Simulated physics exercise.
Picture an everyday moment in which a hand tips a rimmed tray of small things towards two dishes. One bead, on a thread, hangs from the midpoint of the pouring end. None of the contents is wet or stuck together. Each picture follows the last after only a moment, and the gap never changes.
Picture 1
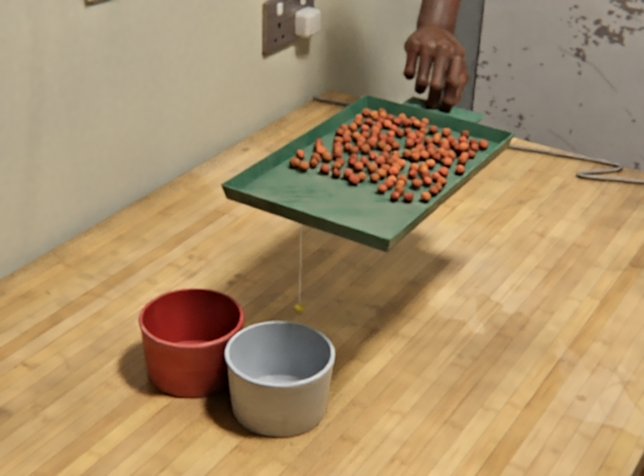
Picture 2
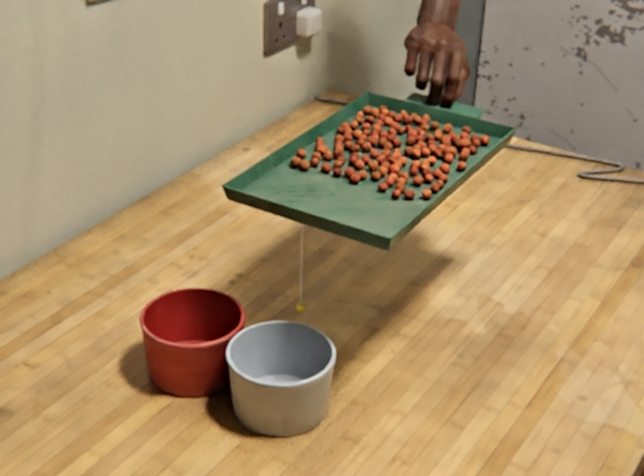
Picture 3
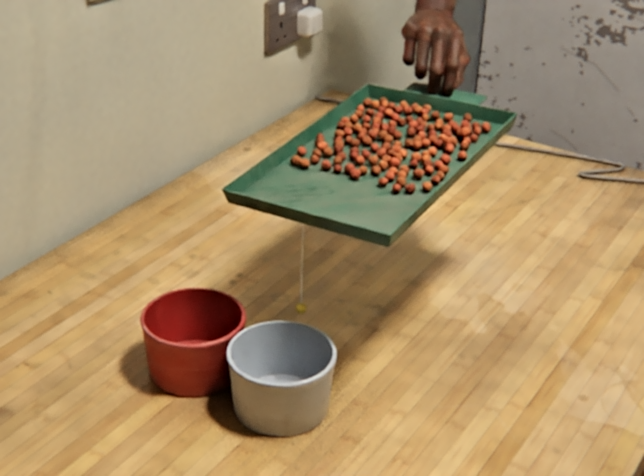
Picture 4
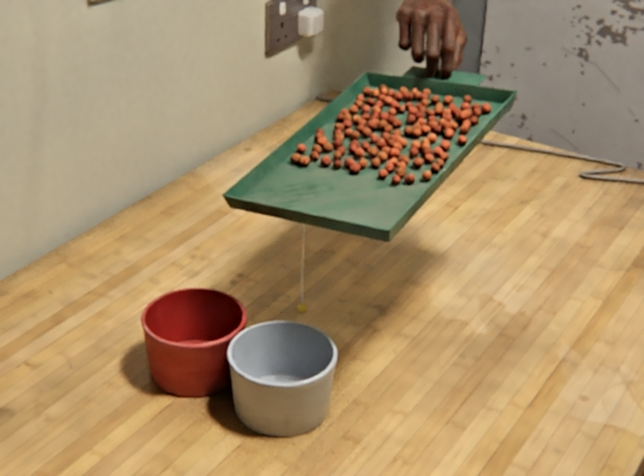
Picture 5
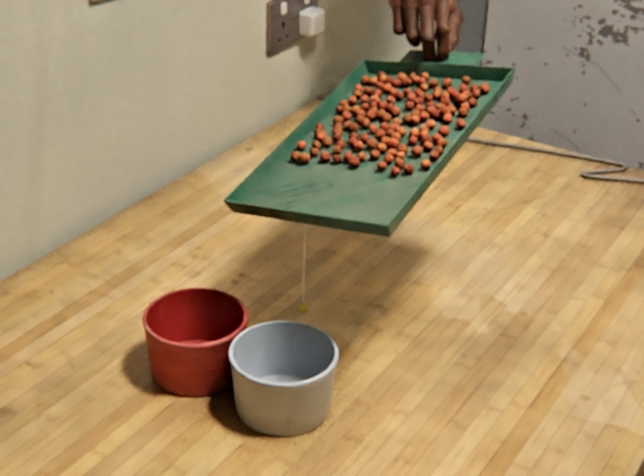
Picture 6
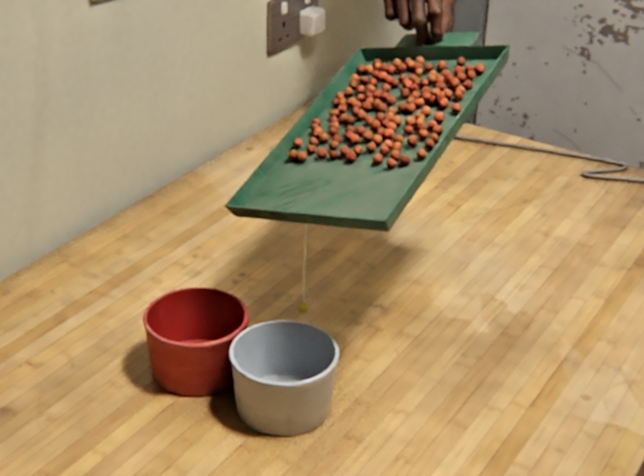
On a wooden worktop by a wall, a hand holds a green tray of small reddish-brown pellets above a red dish and a grey dish, then gradually raises the tray's far end, tilting its near edge lower at the left corner.
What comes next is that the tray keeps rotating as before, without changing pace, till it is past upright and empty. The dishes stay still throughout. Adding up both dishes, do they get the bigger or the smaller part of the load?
I expect most of the load to be wasted.
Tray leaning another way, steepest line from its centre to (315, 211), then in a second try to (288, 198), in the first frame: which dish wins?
In the first case it's the one on the right, in the second the one on the left.
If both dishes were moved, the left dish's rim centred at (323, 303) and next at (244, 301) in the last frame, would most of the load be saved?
Short of half, then the bulk of it.
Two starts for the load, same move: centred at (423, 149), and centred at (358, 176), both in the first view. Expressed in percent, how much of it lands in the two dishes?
Shares in turn: 30 % and 30 %.
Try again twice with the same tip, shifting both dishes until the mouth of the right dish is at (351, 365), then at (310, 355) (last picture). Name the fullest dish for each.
First place: The leftmost one; second place: The leftmost one.
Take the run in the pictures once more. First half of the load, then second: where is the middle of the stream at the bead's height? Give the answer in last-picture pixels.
Starting near (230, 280), moving on to near (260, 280).
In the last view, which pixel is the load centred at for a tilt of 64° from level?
Somewhere around pixel (269, 182) in the last picture.
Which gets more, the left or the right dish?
It's the left of the two that is fuller.
Shortly afterwards, tray tipped steeply; the bulk on the tray; only a few in the left dish; a little in the air.
Next, tray tipped past a quarter turn; near a third on the tray; only a few in the right dish; near a quarter in the left dish; near a third outside both; a little in the air.
Some moments later, tray tipped past a quarter turn; only a few in the right dish; near a quarter in the left dish; the bulk outside both.
In the end, tray tipped past a quarter turn; only a few in the right dish; near a quarter in the left dish; the bulk outside both.
